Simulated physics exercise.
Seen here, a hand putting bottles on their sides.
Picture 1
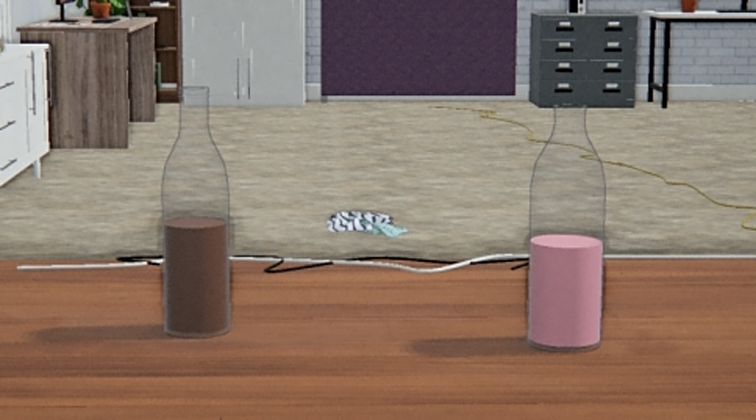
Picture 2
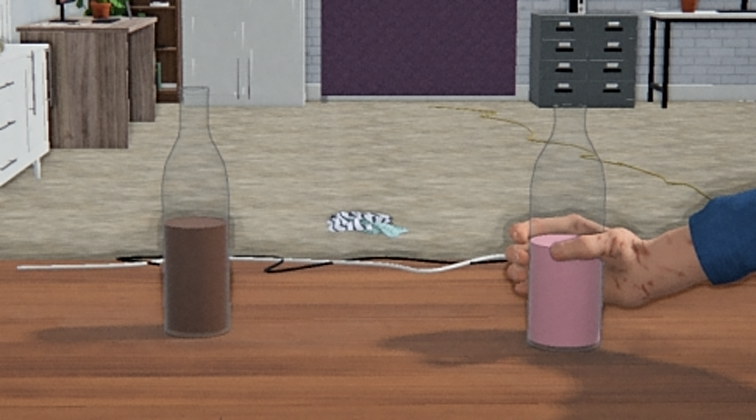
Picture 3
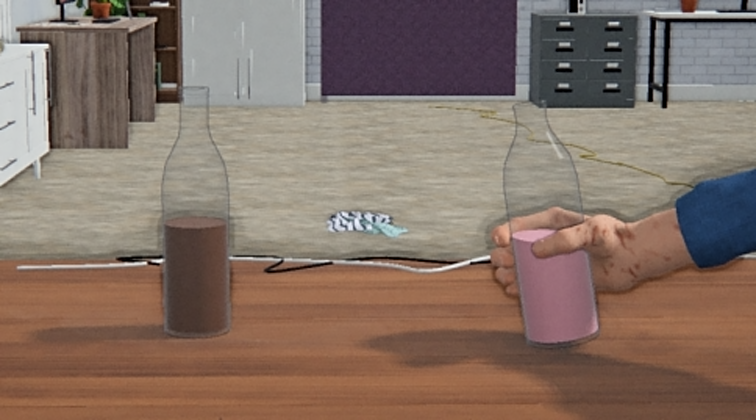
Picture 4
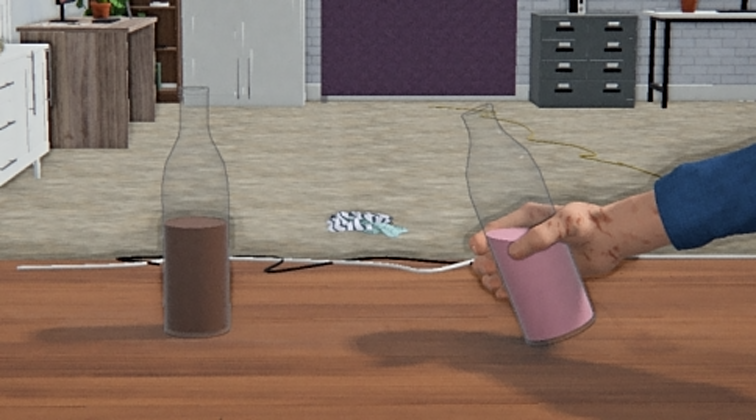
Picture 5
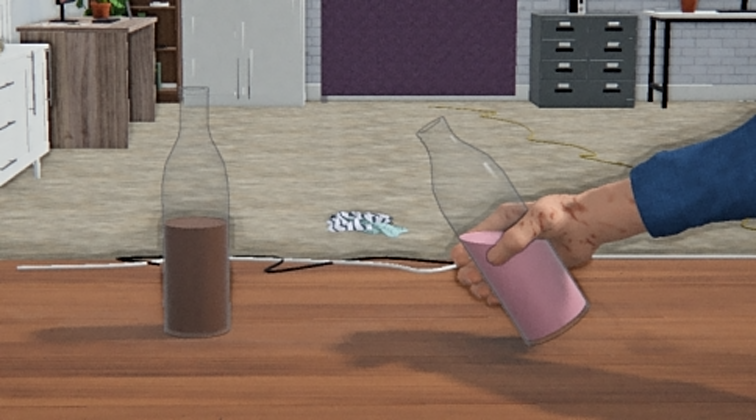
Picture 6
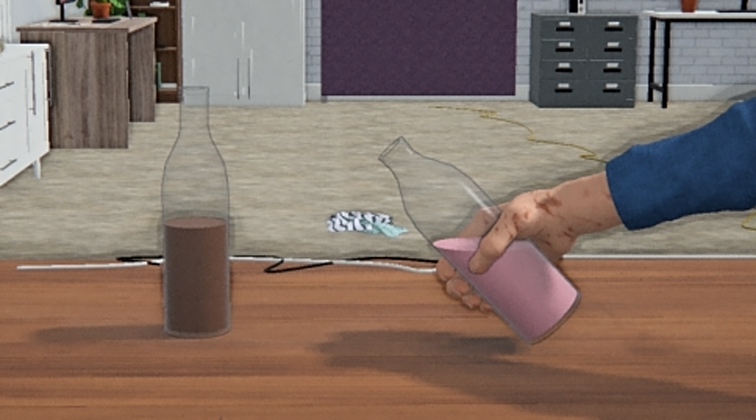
A hand in a blue sleeve reaches in from the right over a brown wooden surface, seen from a fixed, level view with a room of cabinets and a purple panel behind. Two clear bottles stand upright, brown liquid in the left one and pink in the right, each about half full. The hand grips the right bottle and tilts it steadily leftward, while the left bottle stays still.
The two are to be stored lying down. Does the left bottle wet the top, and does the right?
The left one leaks and the right one leaks.
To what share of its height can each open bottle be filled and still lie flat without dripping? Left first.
Roughly 20 per cent, then 24 per cent.
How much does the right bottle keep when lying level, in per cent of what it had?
Close to 55 %.
Shortly, the right bottle is nearly down; right bottle, no leak.
Then, the right bottle lies flat; right bottle, it leaks.
At the finish, both lie flat; right bottle, it leaks; left bottle, it leaks.
